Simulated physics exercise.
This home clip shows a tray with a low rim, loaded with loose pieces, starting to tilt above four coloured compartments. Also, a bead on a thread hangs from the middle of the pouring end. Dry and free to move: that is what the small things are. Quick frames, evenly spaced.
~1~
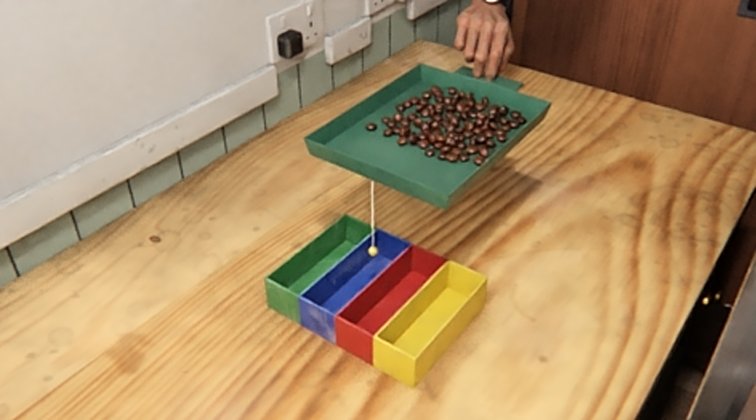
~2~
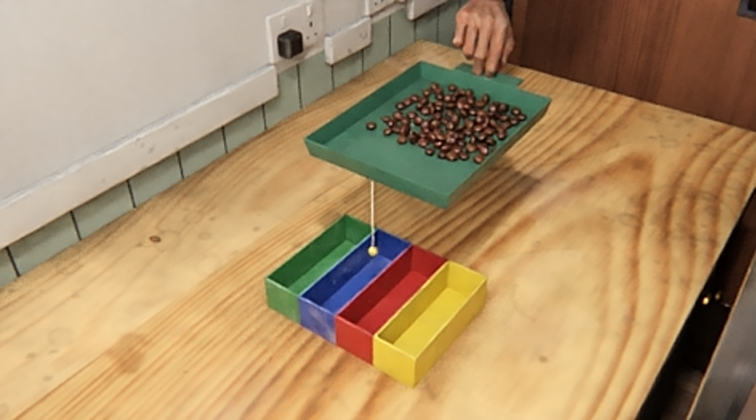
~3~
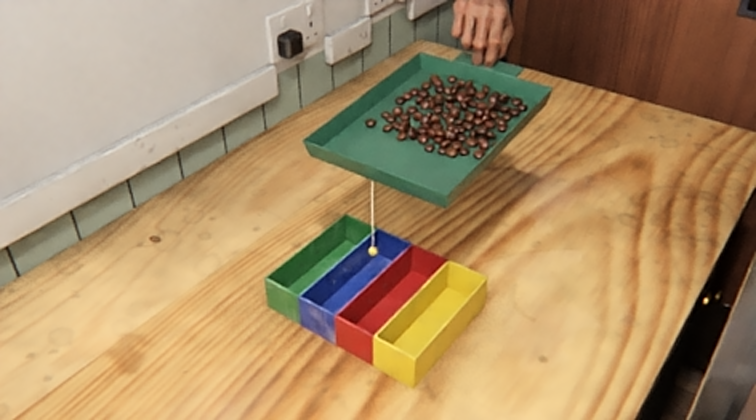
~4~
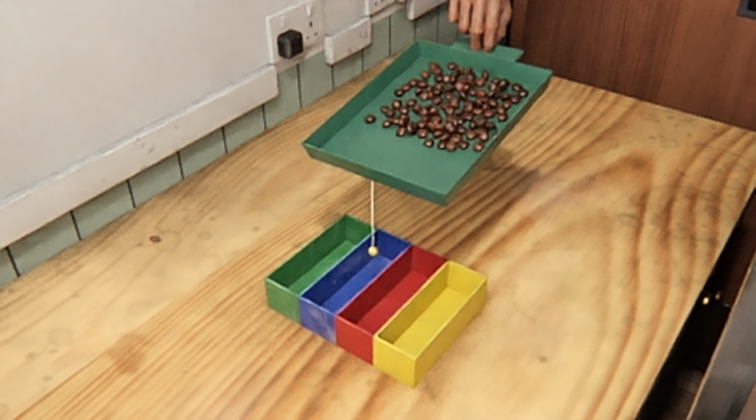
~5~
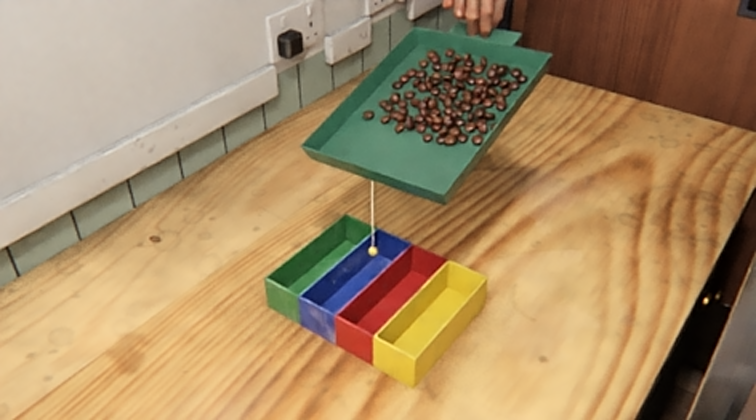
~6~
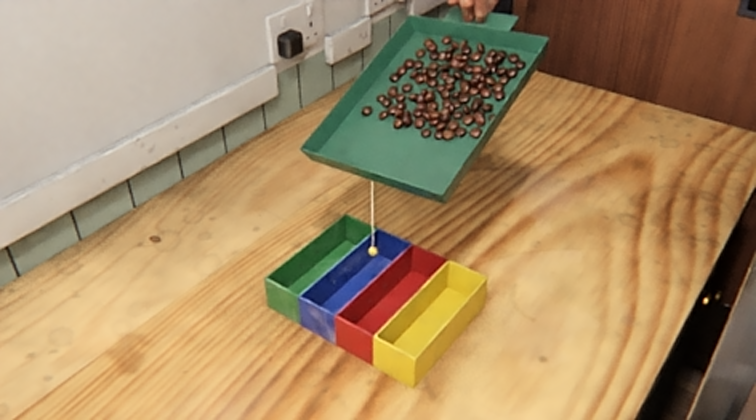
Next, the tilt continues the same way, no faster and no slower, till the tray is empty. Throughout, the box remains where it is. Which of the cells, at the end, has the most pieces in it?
The green cell has the most pieces in it.
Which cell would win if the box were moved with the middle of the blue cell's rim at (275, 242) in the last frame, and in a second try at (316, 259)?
First place: That red cell; second place: The blue one.
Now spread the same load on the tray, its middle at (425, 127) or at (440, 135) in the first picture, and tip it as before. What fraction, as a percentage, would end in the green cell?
Around 50 in a hundred the first time, around 50 in a hundred the second.
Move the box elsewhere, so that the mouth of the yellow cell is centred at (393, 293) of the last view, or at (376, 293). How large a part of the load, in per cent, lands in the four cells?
Around 100 percent the first time, around 100 percent the second.
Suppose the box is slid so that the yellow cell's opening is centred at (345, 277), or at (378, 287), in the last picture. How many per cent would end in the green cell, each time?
Roughly 0 % and 10 %.
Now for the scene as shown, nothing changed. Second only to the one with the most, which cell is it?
The answer here is the blue cell.
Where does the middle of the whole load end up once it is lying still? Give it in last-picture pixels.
The centre comes to rest close to (309, 292).
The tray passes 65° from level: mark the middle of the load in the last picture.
Roughly at (349, 157).
Soon after the last picture, tray tipped steeply; nearly all on the tray; a stray few falling or outside the box.
A little later, tray tipped past a quarter turn; about a third on the tray; about a quarter in the green cell; a small part in the blue cell; a stray few in the red cell; about a third falling or outside the box.
Later still, tray tipped past a quarter turn; about a third in the green cell; about a quarter in the blue cell; a small part in the red cell; about a third falling or outside the box.
At rest, tray tipped past a quarter turn; about a third in the green cell; about a quarter in the blue cell; a small part in the red cell; none in the yellow cell; about a third outside the box.
